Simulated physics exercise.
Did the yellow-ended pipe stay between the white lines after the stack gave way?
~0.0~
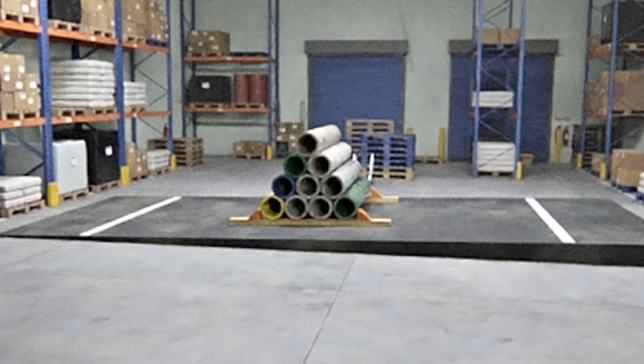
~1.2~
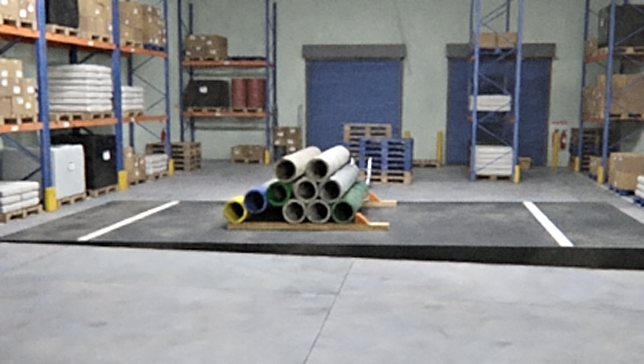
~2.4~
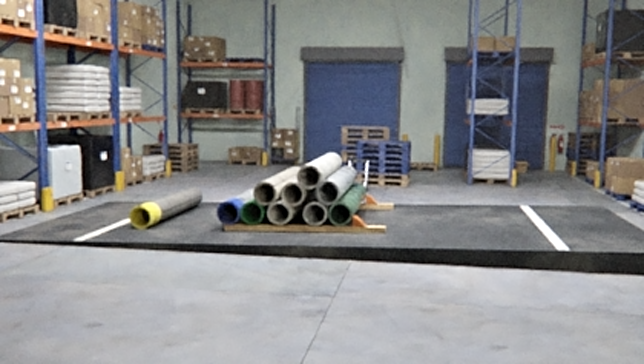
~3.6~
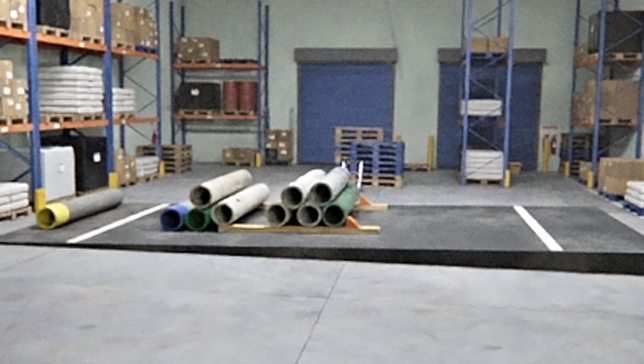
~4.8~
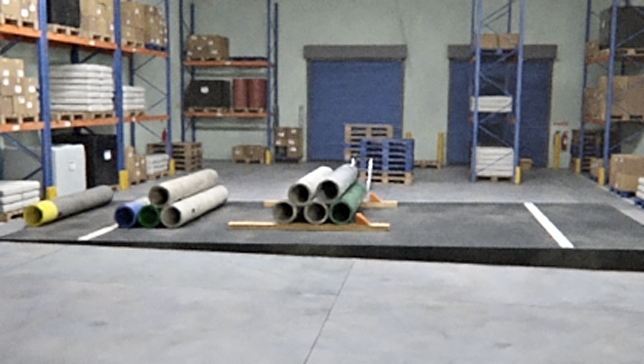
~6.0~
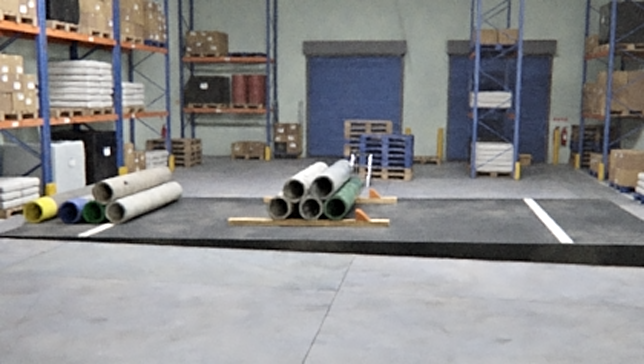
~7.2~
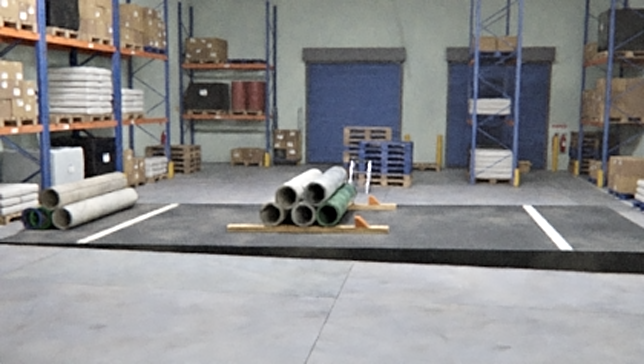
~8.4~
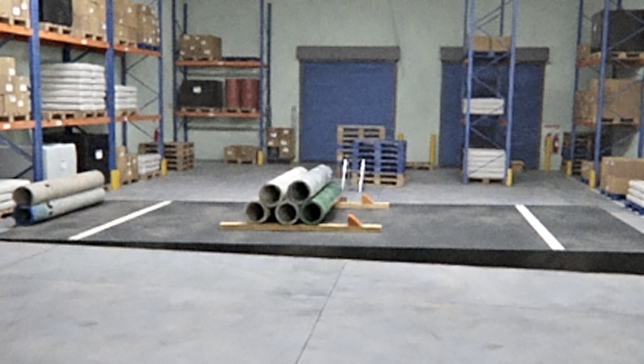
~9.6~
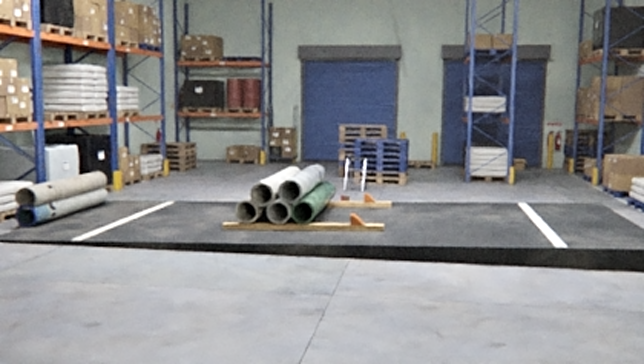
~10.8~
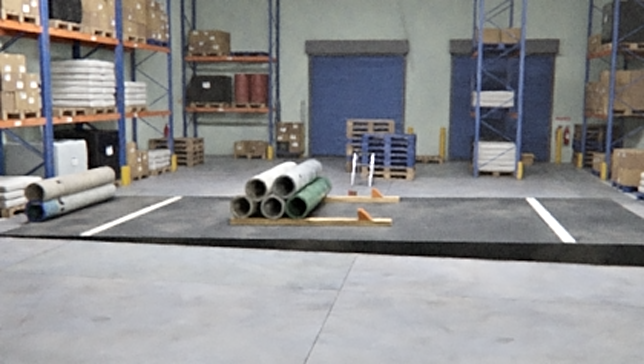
No, it rolled off to the left and went past the left white line, and the blue and green ones from that side followed it over.
